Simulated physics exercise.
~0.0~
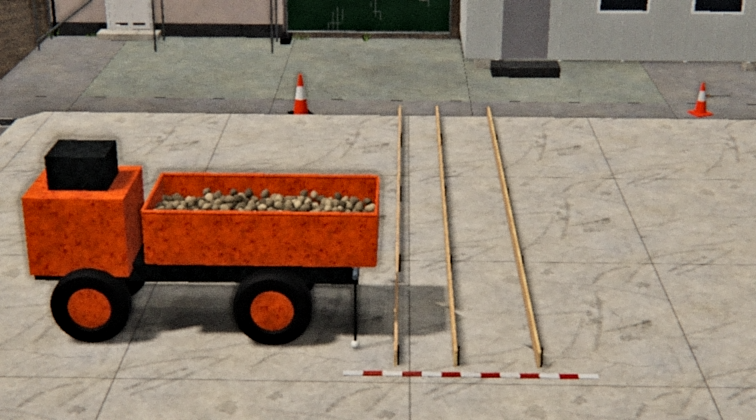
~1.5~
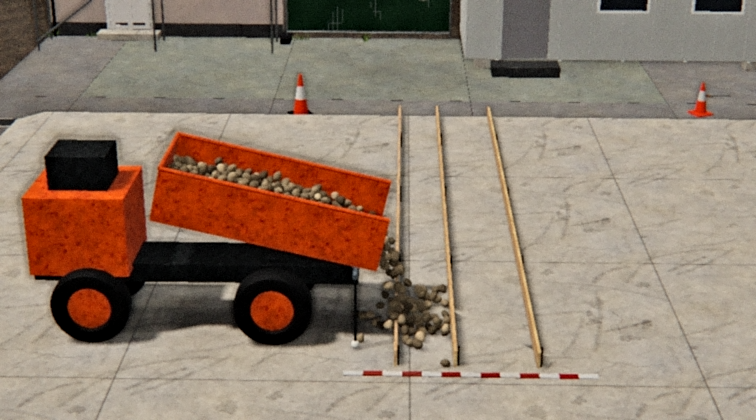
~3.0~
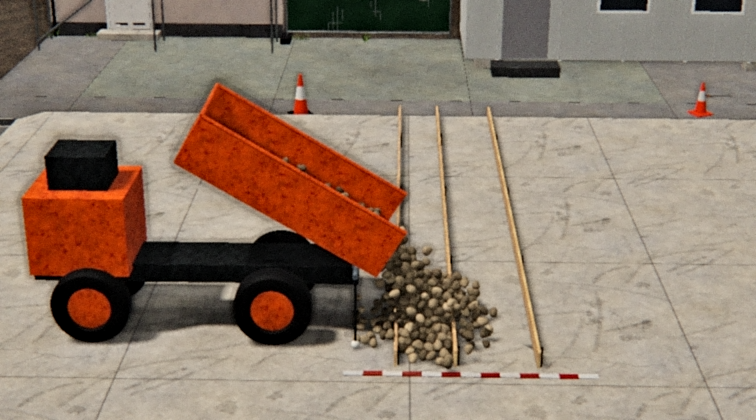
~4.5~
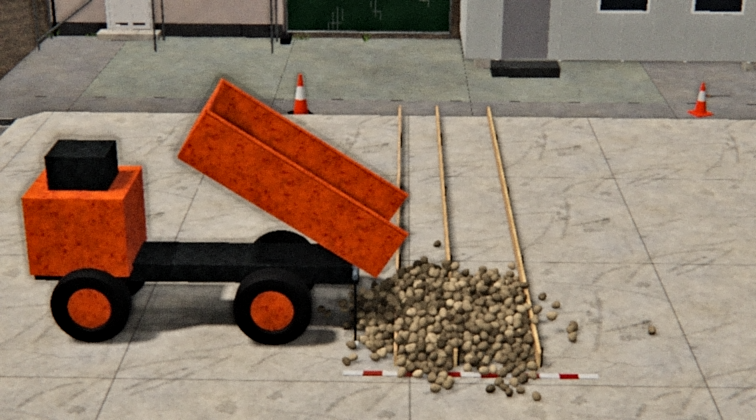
An orange tipping truck raised the front of its bed, and brown and grey stones slid off the right end onto the pale ground, spreading rightward over the wooden boards until the bed sat steeply tilted and empty beside a wide, loose heap.
